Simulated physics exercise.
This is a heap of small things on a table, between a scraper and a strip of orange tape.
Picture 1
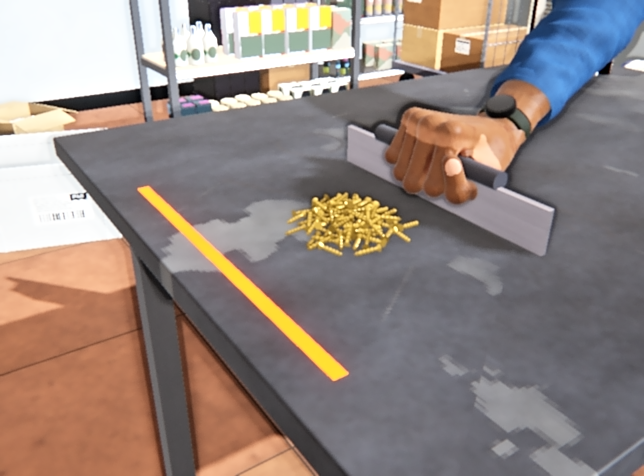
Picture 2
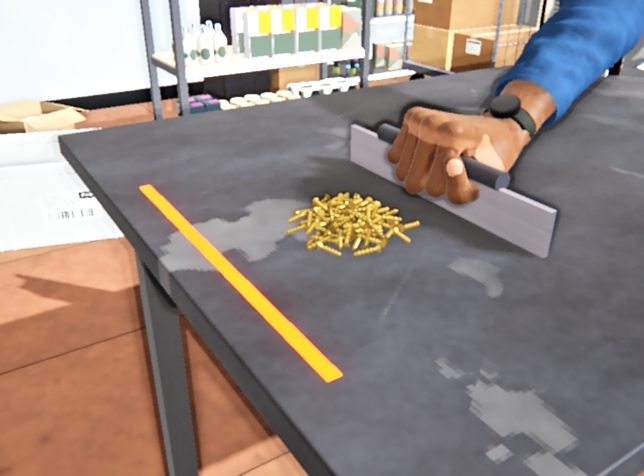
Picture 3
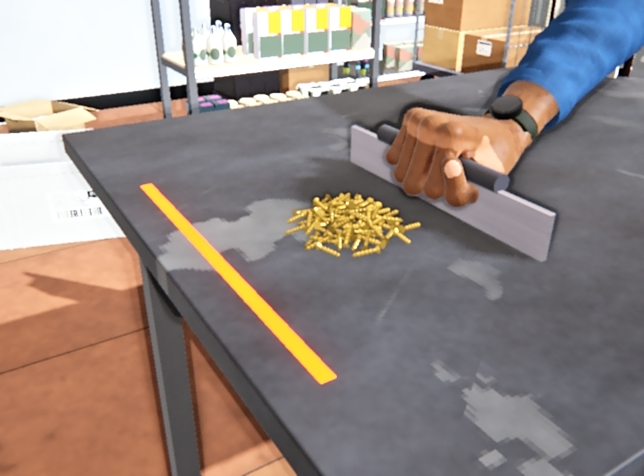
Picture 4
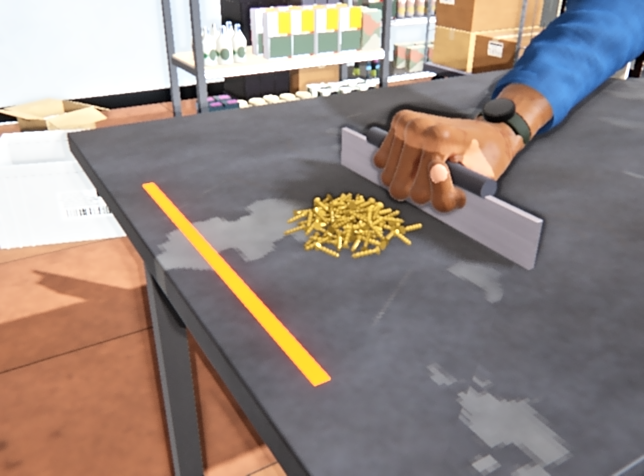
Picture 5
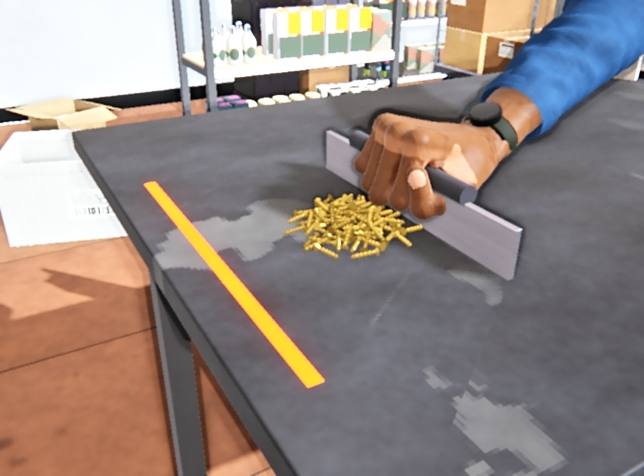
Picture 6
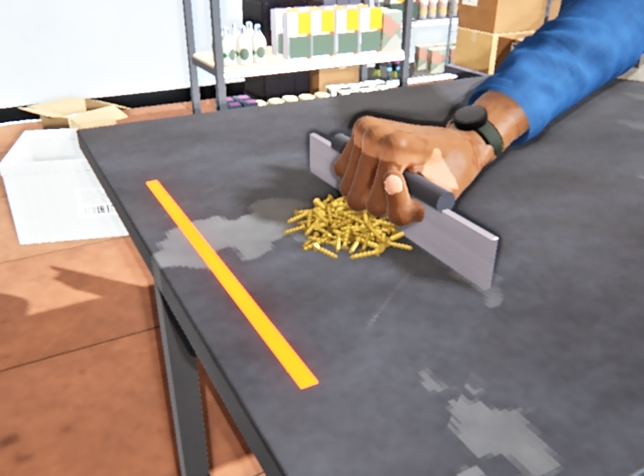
A hand holds a scraper still, then slides it left against a heap of brass screws.
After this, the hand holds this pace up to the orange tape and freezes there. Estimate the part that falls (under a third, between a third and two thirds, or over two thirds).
Over the edge goes from one third to two thirds of it.
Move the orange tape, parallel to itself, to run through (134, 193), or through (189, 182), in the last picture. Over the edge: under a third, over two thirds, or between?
One: More than two thirds. Two: Under a third.
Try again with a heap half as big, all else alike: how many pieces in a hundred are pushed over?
Roughly 30 in a hundred.
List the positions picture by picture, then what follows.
The first frame shows scraper near (528, 223), at rest; orange tape near (150, 195), about two fingers from the edge; edge at (174, 277); the heap near (344, 218), brass screws.
The second frame shows scraper near (530, 224), at rest.
The third frame shows scraper near (529, 227); the heap near (344, 219).
The fourth frame shows scraper near (516, 234).
The fifth frame shows scraper near (496, 243); the heap near (345, 219).
The sixth frame shows scraper near (473, 251); orange tape near (157, 188); edge at (162, 272); the heap near (345, 223), a little pushed along.
Shortly afterwards, scraper still moving, near (295, 194); heap all on the table, its front near (218, 245).
Next, scraper stopped at the orange tape; heap near a quarter over the edge.
Some moments later, scraper stopped at the orange tape; heap near half over the edge.
In the end, scraper stopped at the orange tape; heap near half over the edge.
